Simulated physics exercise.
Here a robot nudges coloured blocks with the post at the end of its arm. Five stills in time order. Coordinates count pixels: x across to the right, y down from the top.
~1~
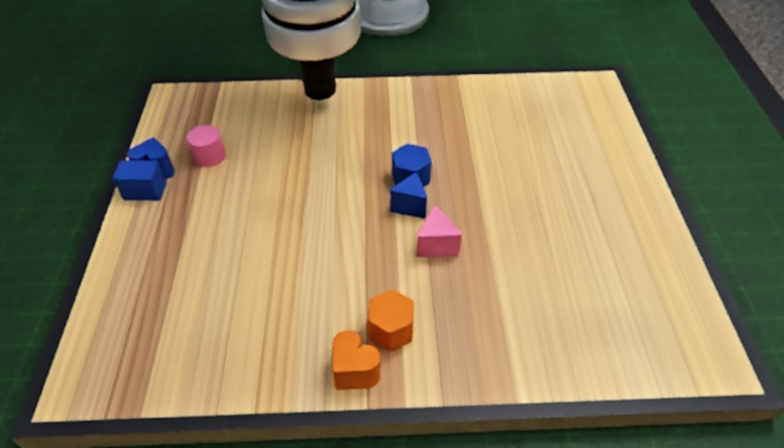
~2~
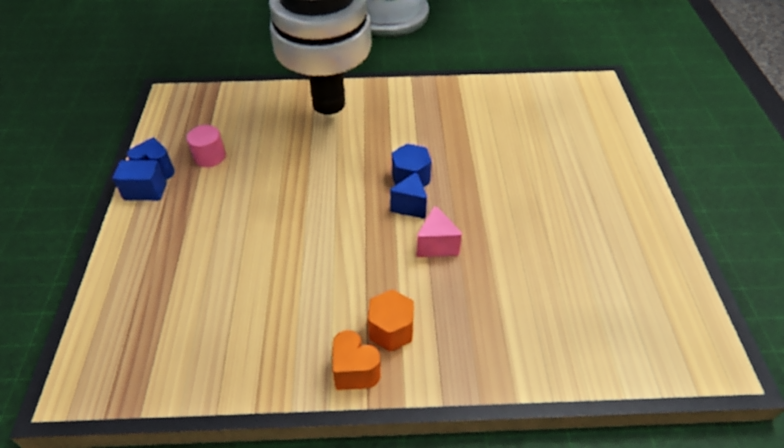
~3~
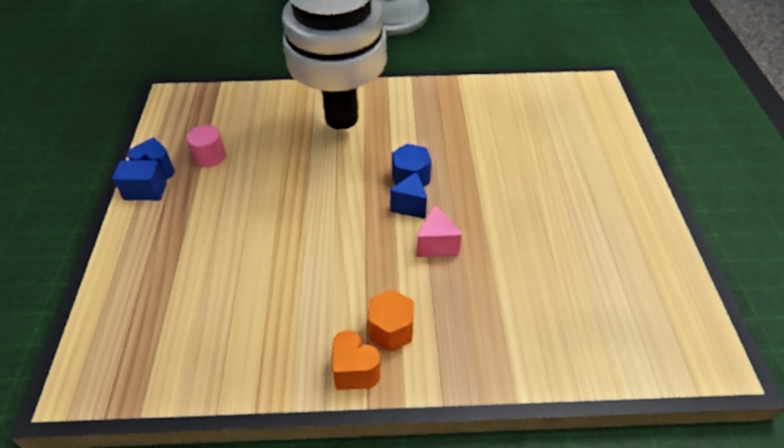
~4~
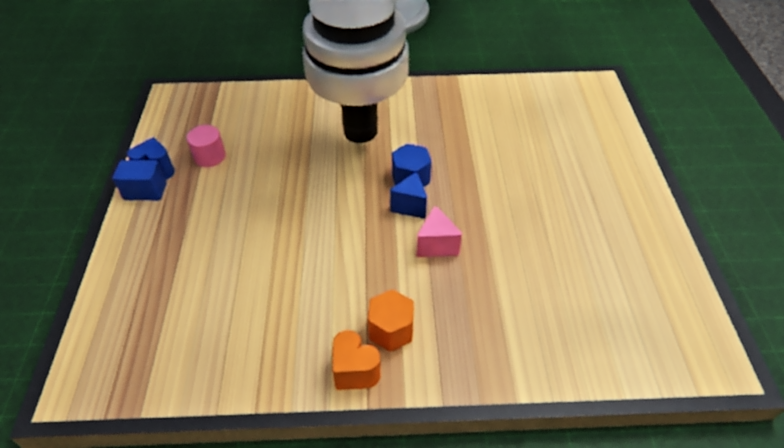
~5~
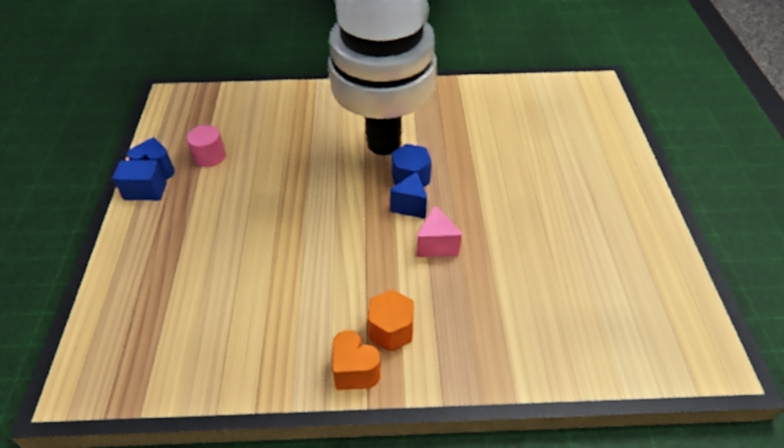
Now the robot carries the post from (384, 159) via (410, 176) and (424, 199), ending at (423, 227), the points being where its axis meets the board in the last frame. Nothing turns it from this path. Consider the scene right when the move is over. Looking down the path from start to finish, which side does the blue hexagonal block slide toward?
It shifts to the left.
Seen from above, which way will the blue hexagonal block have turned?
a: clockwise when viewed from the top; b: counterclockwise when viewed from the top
That would be b.
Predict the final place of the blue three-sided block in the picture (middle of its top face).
My estimate: (405, 226).
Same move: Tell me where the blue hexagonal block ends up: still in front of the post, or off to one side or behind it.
My guess is it ends up beside or behind the post.
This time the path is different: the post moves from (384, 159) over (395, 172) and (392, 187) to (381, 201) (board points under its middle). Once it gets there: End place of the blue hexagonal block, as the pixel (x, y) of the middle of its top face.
The spot you're after is about (430, 171) in the image.
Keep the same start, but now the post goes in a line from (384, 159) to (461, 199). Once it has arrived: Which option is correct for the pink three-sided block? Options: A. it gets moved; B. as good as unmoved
Option B.
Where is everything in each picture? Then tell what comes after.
Post's lower end (321, 91); blue three-sided block (411, 186); blue hexagonal block (411, 156); pink three-sided block (438, 225), in the first picture.
Post (329, 105); blocks still, in the second picture.
Post (342, 120); blocks still, in the third picture.
Post (361, 133); blocks still, in the fourth picture.
Post (384, 144); blue three-sided block (411, 186); blue hexagonal block (411, 156); pink three-sided block (438, 225), in the fifth picture.
What follows on the original path. One third of the way, post (410, 162); blue three-sided block (414, 193), turned 45° clockwise; blue hexagonal block (439, 173).
Two thirds of the way, post (424, 186); blue three-sided block (415, 200), turned 60° clockwise; blue hexagonal block (461, 193), turned 30° anticlockwise.
At the end, post (424, 213); blue three-sided block (405, 226), turned 75° clockwise; blue hexagonal block (465, 197), turned 40° anticlockwise; pink three-sided block (443, 230), turned 15° clockwise.
